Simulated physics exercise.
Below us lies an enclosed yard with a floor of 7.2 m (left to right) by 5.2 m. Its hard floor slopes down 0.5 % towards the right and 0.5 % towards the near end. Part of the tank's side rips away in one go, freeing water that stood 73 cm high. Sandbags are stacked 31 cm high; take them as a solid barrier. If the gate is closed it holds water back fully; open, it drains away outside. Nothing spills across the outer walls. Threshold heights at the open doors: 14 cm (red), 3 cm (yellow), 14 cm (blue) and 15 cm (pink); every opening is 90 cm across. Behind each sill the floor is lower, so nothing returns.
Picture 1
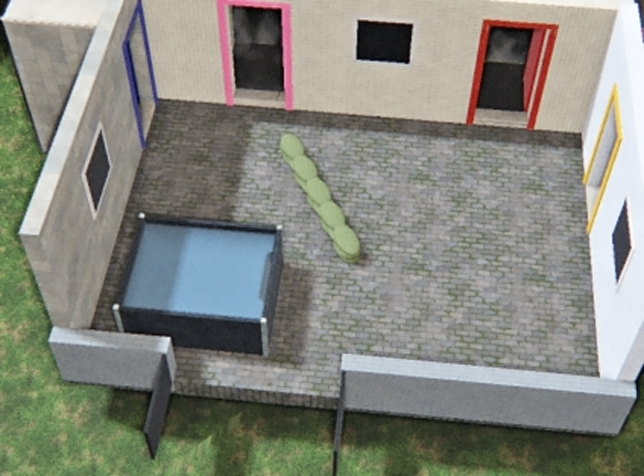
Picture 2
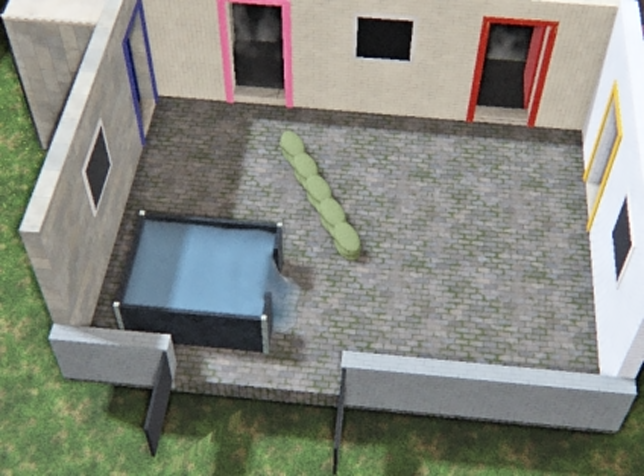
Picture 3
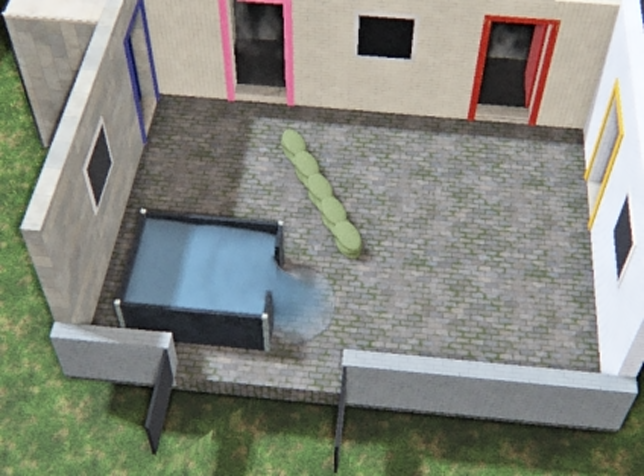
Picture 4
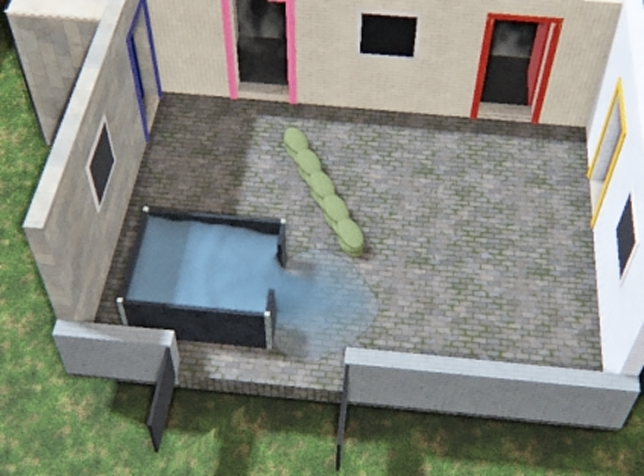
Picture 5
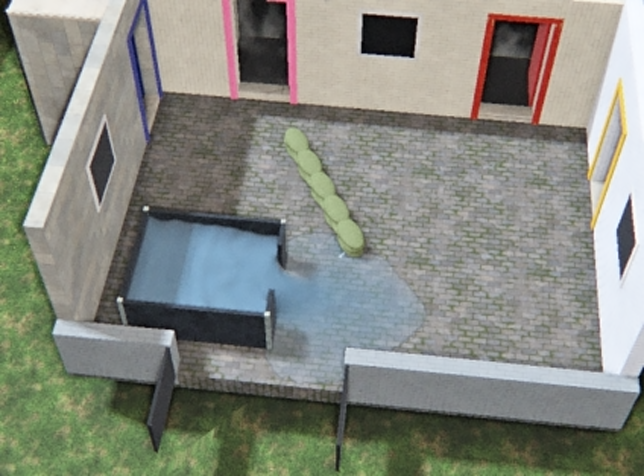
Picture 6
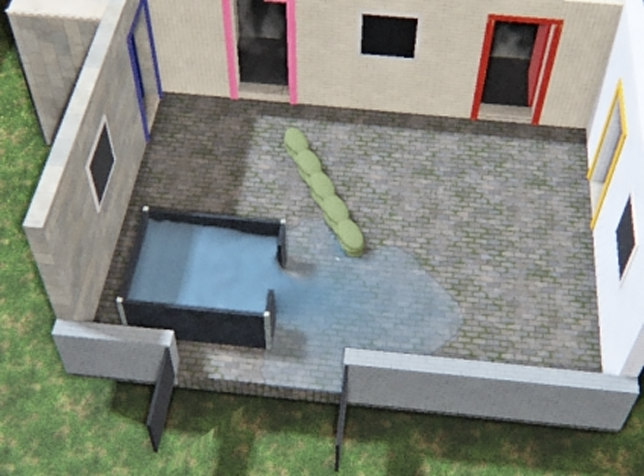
Water pours from the right side of a tank and spreads across the courtyard's paved floor.
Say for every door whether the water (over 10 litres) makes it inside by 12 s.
The water let in: At the red door it does not reach the limit; at the yellow door it passes the limit; at the blue door it keeps below the limit; at the pink door it keeps below the limit.
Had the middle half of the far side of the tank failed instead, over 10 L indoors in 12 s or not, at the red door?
Then: Red not over.
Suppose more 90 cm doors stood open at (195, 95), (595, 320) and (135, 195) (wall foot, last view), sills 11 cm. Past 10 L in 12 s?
In that order: Below, over, below.
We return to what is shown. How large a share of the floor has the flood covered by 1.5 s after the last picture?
About 45 per cent.
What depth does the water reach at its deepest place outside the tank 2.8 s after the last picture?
Roughly 26 cm.
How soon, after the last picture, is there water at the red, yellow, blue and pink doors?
Red 3.2 s, yellow 1.4 s, blue 7.5 s, pink 5.5 s.
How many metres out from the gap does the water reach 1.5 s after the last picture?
About 5.2 m.
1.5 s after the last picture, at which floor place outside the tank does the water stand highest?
Around (592, 390).
Then, 0.7 s after the last picture water covers 35 % of the floor and is deepest (34 cm) near (288, 305); red door not reached, yellow door not reached, blue door not reached, pink door not reached.
Then, 1.5 s after the last picture water covers 45 % of the floor and is deepest (36 cm) near (592, 390); red door not reached, yellow door 7 cm at the sill, 1 L in, blue door not reached, pink door not reached.
Then, 2.8 s after the last picture water covers 45 % of the floor and is deepest (26 cm) near (539, 374); red door not reached, yellow door 9 cm at the sill, 31 L in, blue door not reached, pink door not reached.
Then, 6.3 s after the last picture water covers 65 % of the floor and is deepest (16 cm) near (567, 157); red door 13 cm at the sill, 3 L in, yellow door 6 cm at the sill, 72 L in, blue door not reached, pink door 3 cm at the sill, 0 L in.
Then, 11.3 s after the last picture water covers 90 % of the floor and is deepest (10 cm) near (526, 395); red door 6 cm at the sill, 3 L in, yellow door 8 cm at the sill, 146 L in, blue door 7 cm at the sill, 0 L in, pink door 4 cm at the sill, 0 L in.
